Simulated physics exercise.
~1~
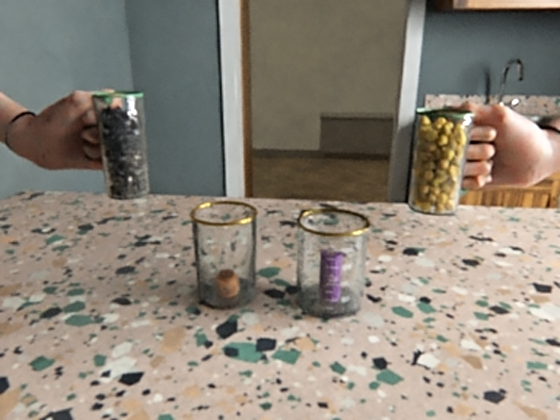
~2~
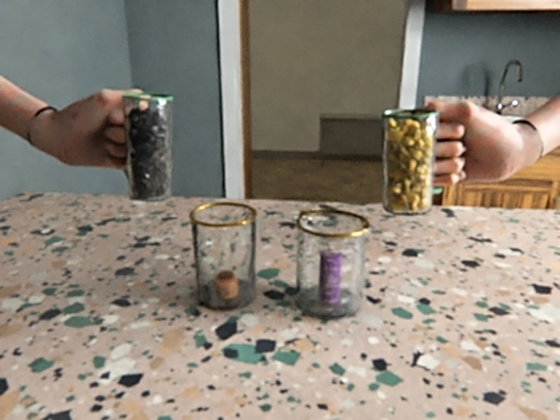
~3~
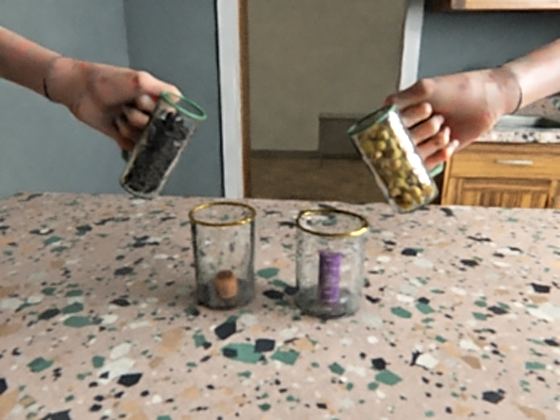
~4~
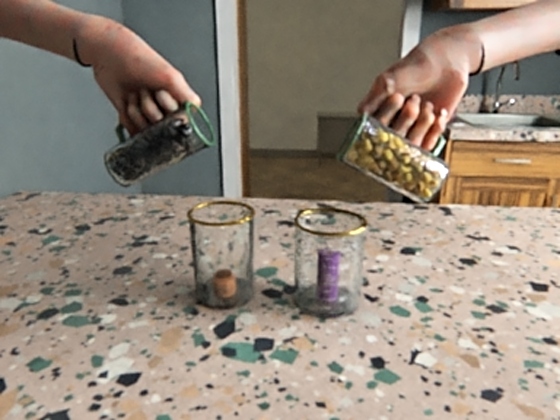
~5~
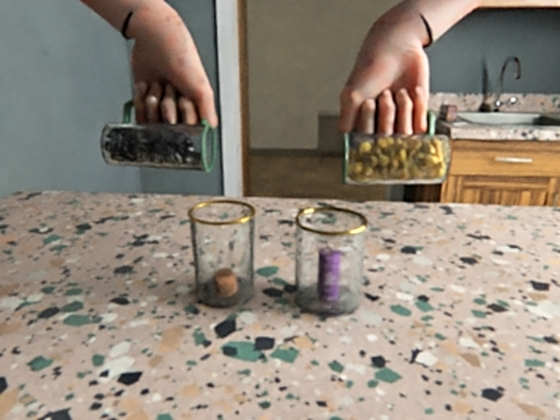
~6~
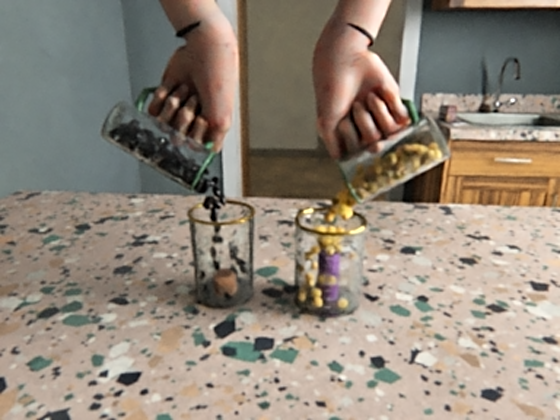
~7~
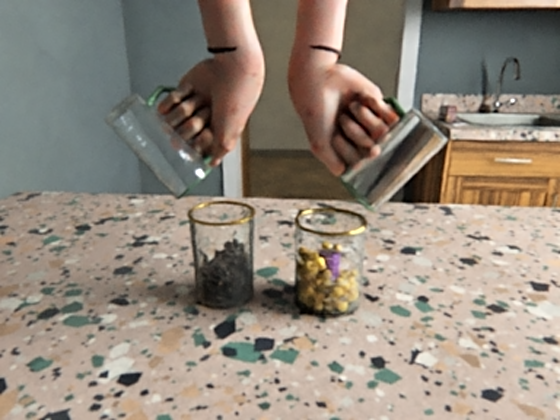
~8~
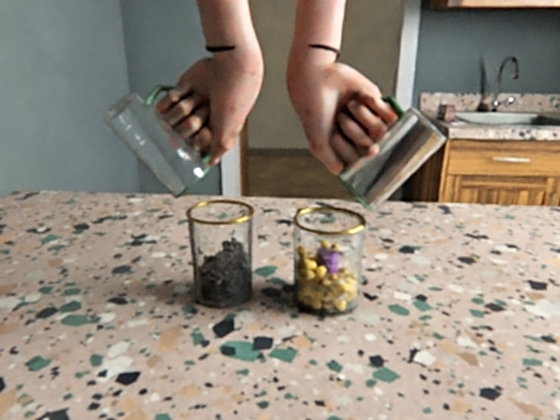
Two hands tipping cups of dark and yellow pieces into two glasses, burying the left object while the purple one stays showing.
